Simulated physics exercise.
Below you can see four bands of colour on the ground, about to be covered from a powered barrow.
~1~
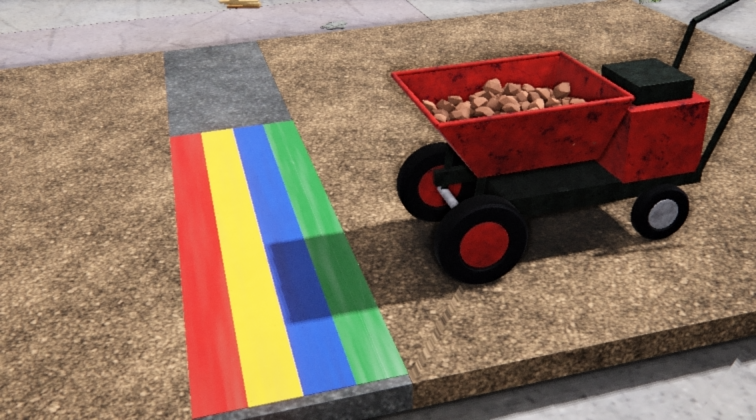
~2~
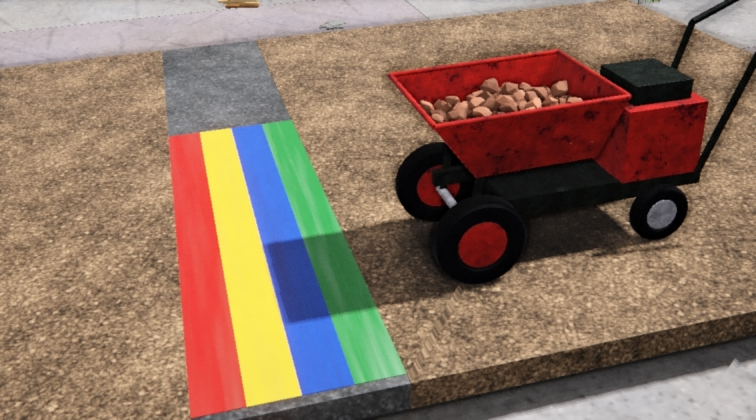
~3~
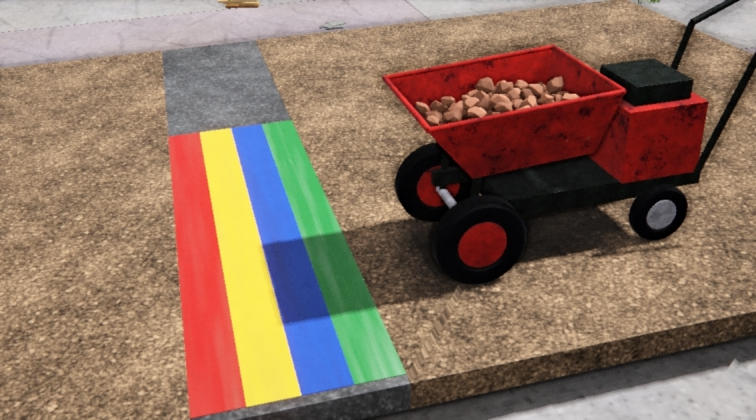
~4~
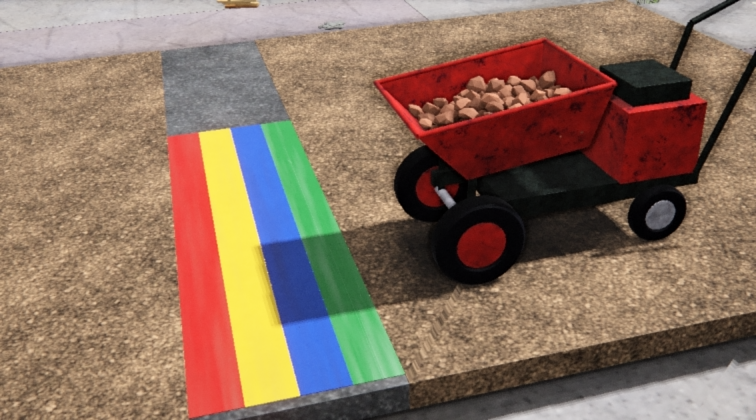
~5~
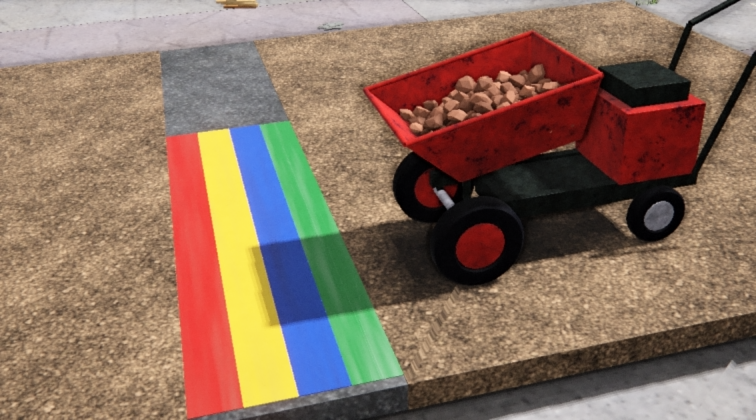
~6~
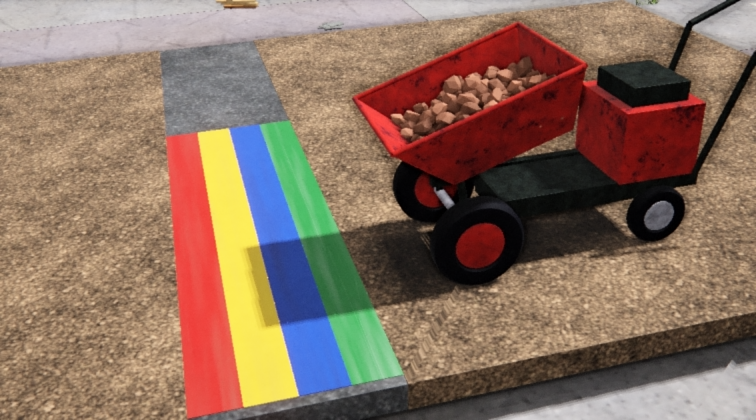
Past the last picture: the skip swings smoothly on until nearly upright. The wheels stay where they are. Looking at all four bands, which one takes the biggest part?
That would be the blue band.
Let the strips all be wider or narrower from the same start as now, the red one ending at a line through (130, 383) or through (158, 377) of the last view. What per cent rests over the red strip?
Shares: About 10 per cent; about 10 per cent.
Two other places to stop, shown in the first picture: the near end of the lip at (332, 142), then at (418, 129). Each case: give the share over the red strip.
About 40 % and 10 %.
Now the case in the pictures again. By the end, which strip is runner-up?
Next in line comes yellow.
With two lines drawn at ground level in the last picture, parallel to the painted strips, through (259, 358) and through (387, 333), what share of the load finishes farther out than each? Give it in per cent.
Around 20 per cent for the first, around 80 per cent for the second.
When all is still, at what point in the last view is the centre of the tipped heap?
Centre at rest, last view: Approx. (276, 272).
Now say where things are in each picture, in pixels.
In the first frame, lip of the skip at (438, 126), level; top of the load at (509, 113), lumps of rubble; green strip at (364, 333); blue strip at (315, 343); yellow strip at (265, 352); red strip at (214, 362).
In the second frame, lip of the skip at (435, 127), level; top of the load at (506, 112).
In the third frame, lip of the skip at (429, 131), tipped barely; top of the load at (516, 106).
In the fourth frame, lip of the skip at (418, 136), tipped a little; top of the load at (508, 104).
In the fifth frame, lip of the skip at (406, 145), tipped a little; top of the load at (509, 90).
In the sixth frame, lip of the skip at (393, 155), tipped clearly; top of the load at (514, 88); green strip at (359, 334); blue strip at (311, 343); yellow strip at (261, 352); red strip at (210, 362).
Soon, skip tipped steeply; all in the skip.
A while on, skip tipped right over; most in the skip; a stray few over the green strip; a small part over the blue strip; a stray few over the yellow strip.
Towards the end, skip tipped right over; about a quarter in the skip; a small part over the green strip; about a third over the blue strip; about a quarter over the yellow strip; a small part over the red strip; a stray few off the paint.
Finally, skip tipped right over; about a quarter in the skip; a small part over the green strip; about a third over the blue strip; about a quarter over the yellow strip; a small part over the red strip; a small part off the paint.
